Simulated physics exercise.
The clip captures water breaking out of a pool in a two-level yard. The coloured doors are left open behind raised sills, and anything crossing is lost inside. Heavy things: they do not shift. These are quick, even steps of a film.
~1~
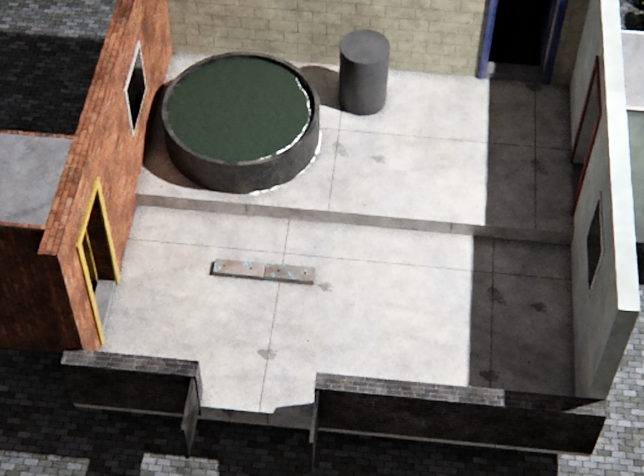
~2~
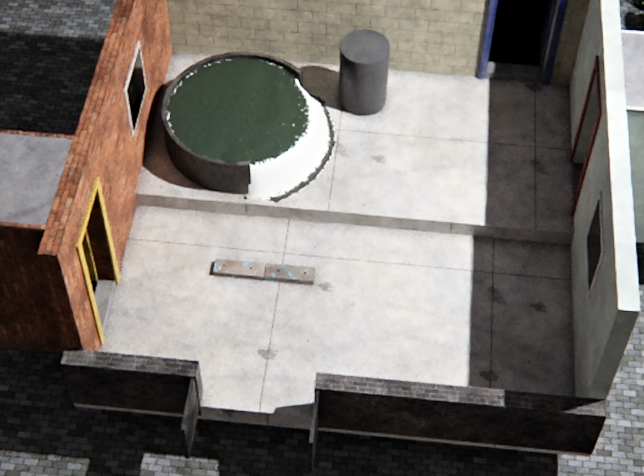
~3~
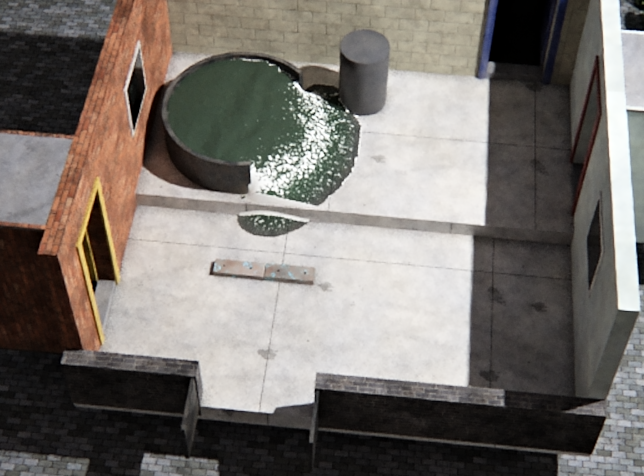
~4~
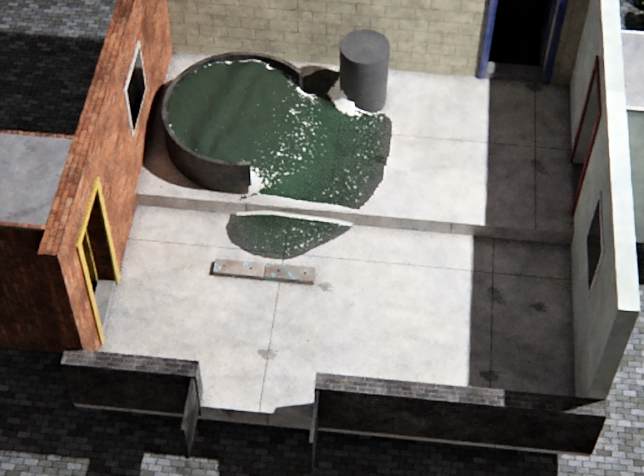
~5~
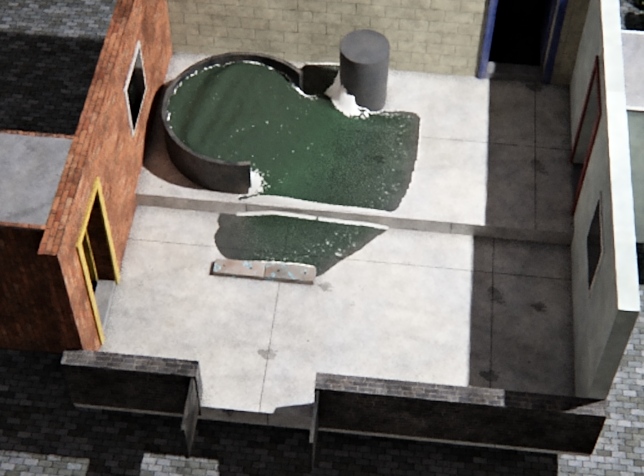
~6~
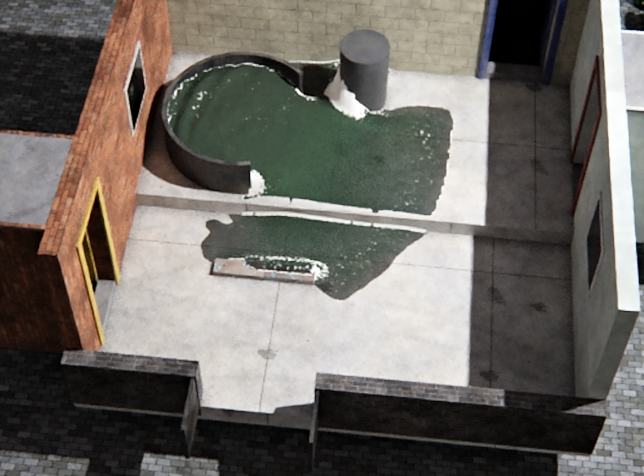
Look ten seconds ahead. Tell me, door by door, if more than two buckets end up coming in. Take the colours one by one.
As I see it, yellow door: Never surpasses it, red door: Surpasses it, blue door: Never surpasses it.
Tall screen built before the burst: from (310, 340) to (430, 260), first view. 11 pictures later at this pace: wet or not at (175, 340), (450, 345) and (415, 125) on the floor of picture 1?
The first is still bare, the second still bare and the third inundated.
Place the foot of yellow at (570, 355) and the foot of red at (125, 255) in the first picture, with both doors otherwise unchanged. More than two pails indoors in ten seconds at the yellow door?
For the yellow door, it tops it.
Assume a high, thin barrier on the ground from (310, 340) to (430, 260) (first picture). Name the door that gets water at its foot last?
The yellow-painted one.
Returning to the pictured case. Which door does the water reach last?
Going by the pictures, I'd say the yellow door.
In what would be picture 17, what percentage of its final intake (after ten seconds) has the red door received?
Near 15 in a hundred.
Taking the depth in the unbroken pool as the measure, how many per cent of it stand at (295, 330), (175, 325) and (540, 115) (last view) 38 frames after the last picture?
First 8, next 2, last 10 in a hundred.
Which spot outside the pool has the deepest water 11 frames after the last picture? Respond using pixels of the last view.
Around (566, 271).
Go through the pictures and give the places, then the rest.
The first frame shows the round pool at (241, 110) is whole and still.
In the second frame, water pours out at (310, 148) and has run to (250, 201).
In the third frame, water pours out at (310, 149) and has run to (252, 229).
In the fourth frame, the front is at a hidden place, out from the gap at (310, 150).
In the fifth frame, water pours out at (310, 151) and has run to a hidden place.
In the sixth frame, water pours out at (310, 151) and has run to (344, 291).
A moment on, water covers 50 % of the floor; the yellow door not reached, the red door not reached, the blue door not reached.
Next, water covers 70 % of the floor; the yellow door not reached, the red door over two buckets in, the blue door wet at the sill, nothing in.
Then, water covers 75 % of the floor; the yellow door not reached, the red door far over two buckets in, the blue door wet at the sill, nothing in.
Later, water covers 85 % of the floor; the yellow door not reached, the red door far over two buckets in, the blue door wet at the sill, nothing in.
In the end, water covers 95 % of the floor; the yellow door under two buckets in, the red door far over two buckets in, the blue door wet at the sill, nothing in.
